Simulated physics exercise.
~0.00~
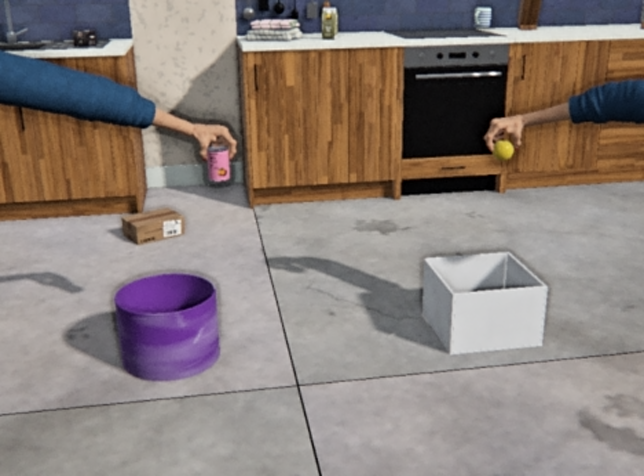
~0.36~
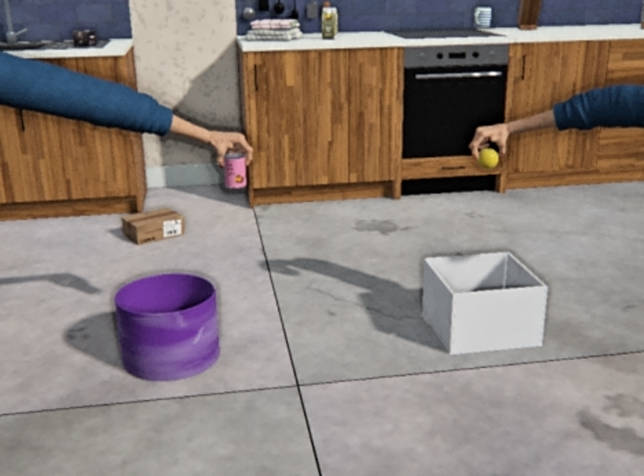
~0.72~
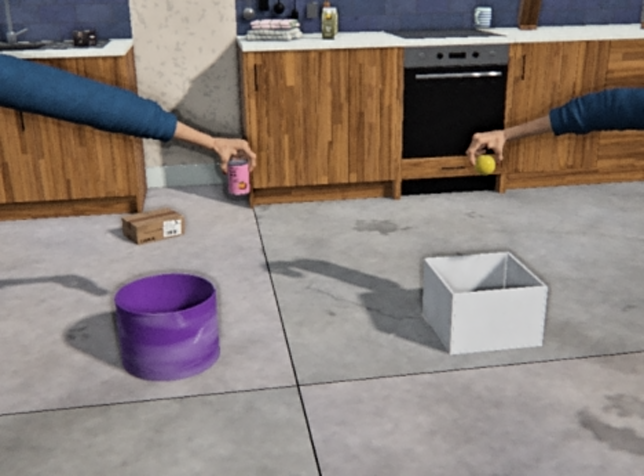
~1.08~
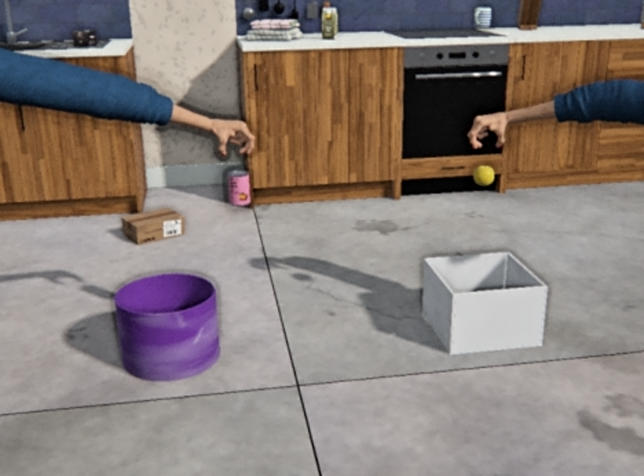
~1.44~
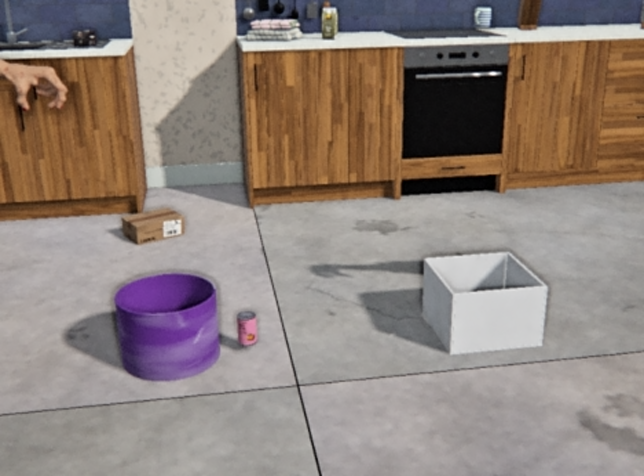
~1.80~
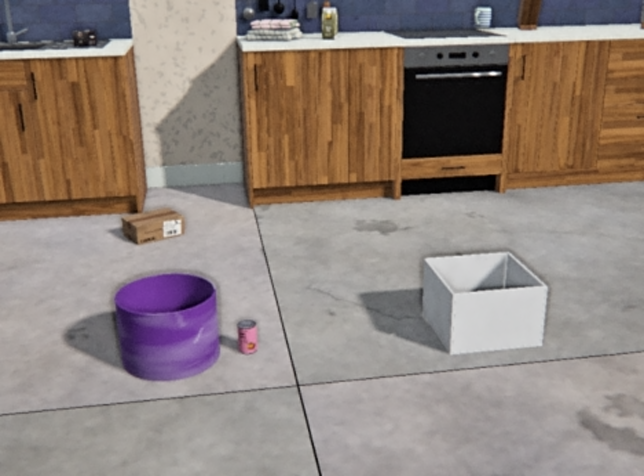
Pink tin and yellow ball dropping from two hands, the tin landing upright beside a purple bin, the ball into a white box.
